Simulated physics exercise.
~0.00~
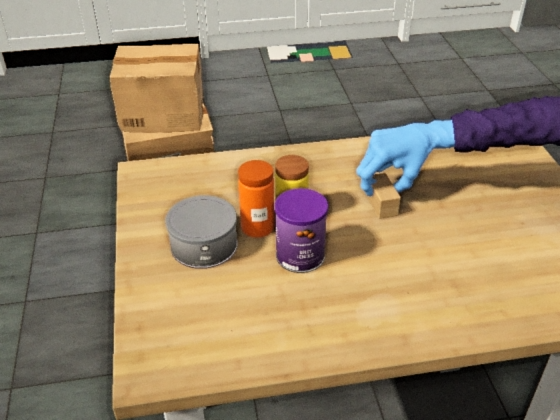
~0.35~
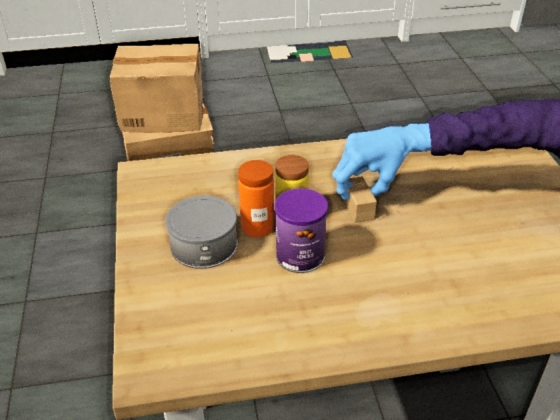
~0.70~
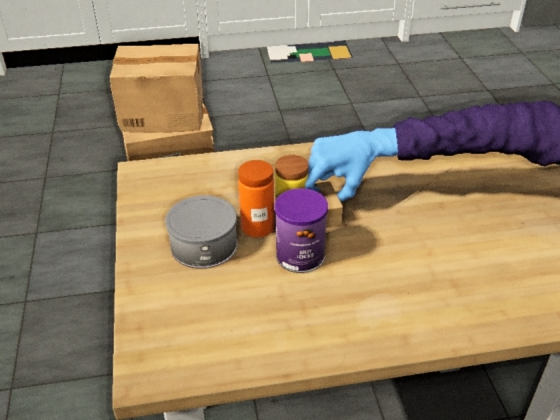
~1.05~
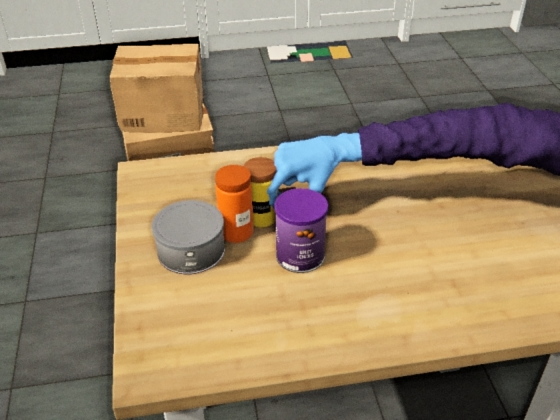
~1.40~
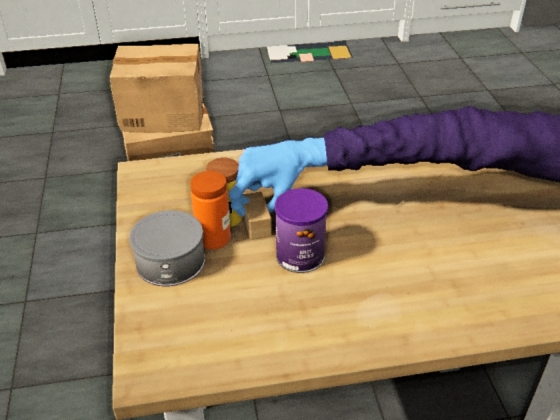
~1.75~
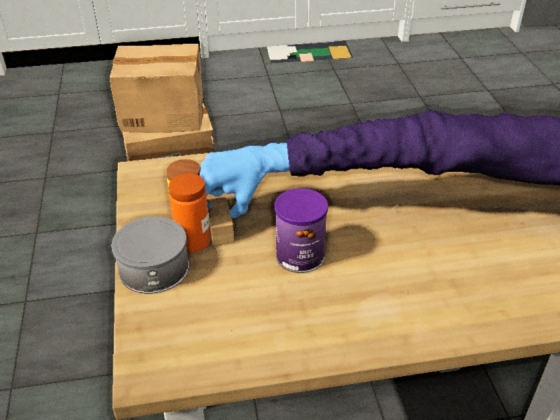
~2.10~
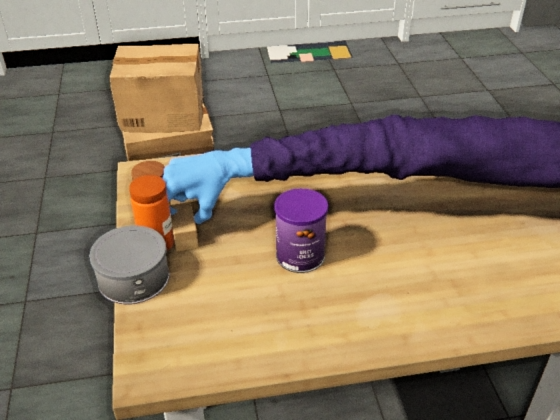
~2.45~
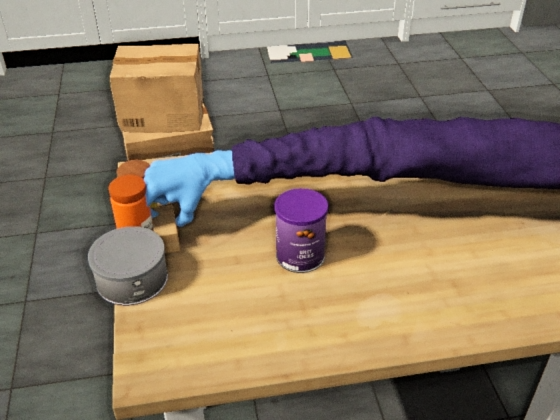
To begin with, a blue-gloved hand in a purple sleeve holds a small wooden block on a table, to the right of a grey tub, an orange jar, a yellow jar and a purple tin. The hand slides the block left, passing behind the purple tin until it reaches the jars. As it keeps pushing, both jars and the grey tub move left together, the tub also drifting toward the viewer. The purple tin stays where it is. By the end, the jars and tub sit upright near the table's left edge, still on top, with the hand beside them.
